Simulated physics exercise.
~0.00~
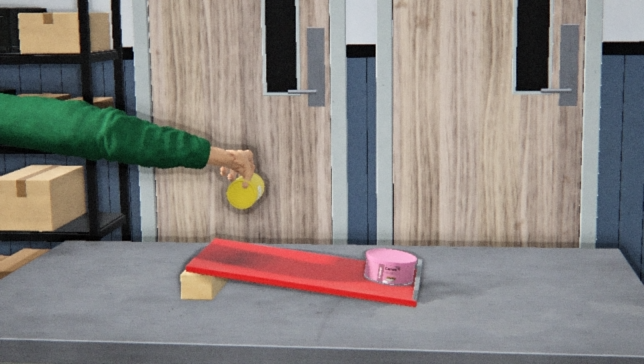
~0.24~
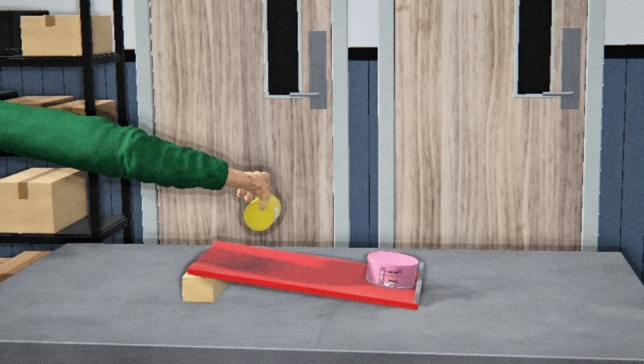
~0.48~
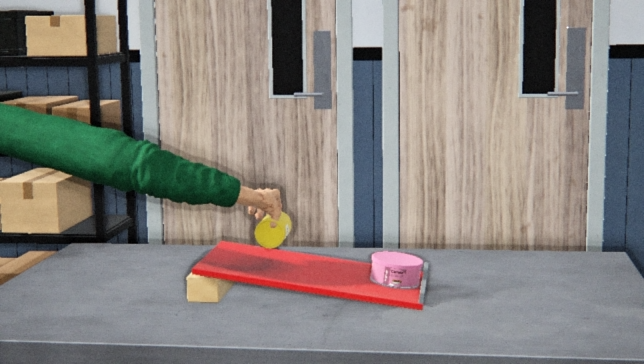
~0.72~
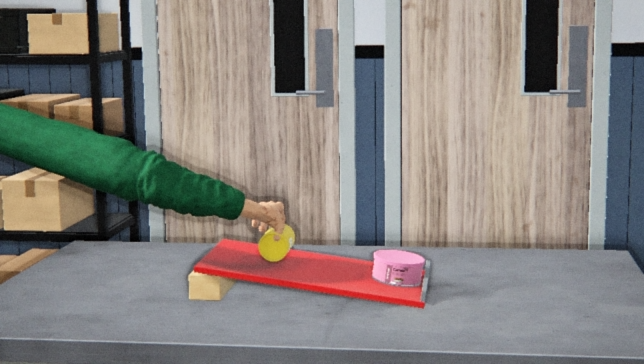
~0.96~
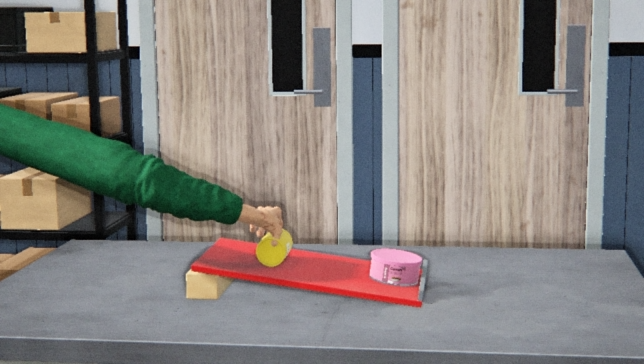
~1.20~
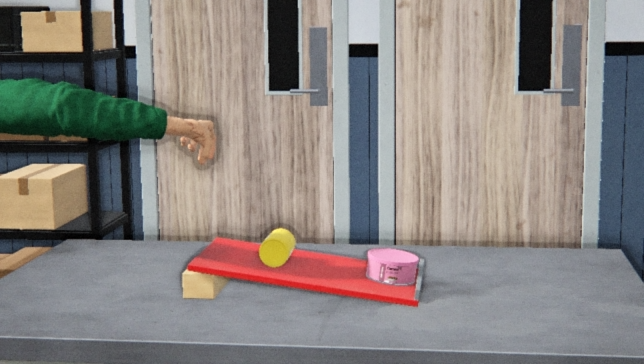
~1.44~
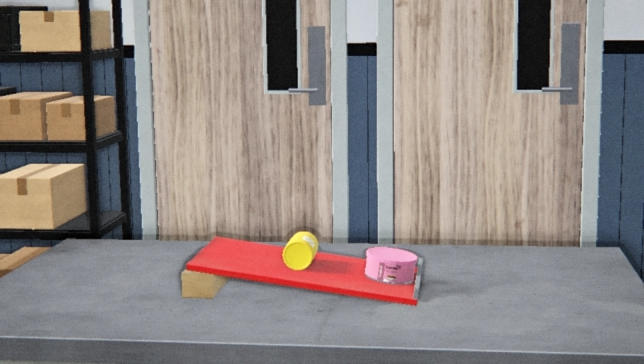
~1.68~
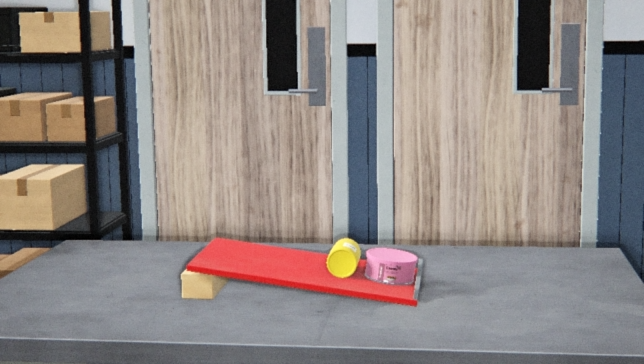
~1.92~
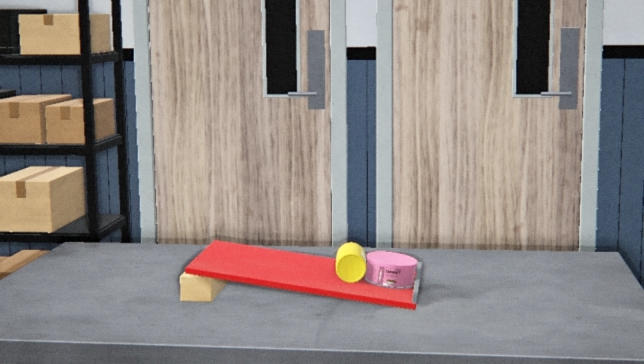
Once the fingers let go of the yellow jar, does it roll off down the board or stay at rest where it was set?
The yellow jar rolls down the board to the right, ending up beside the pink tub.
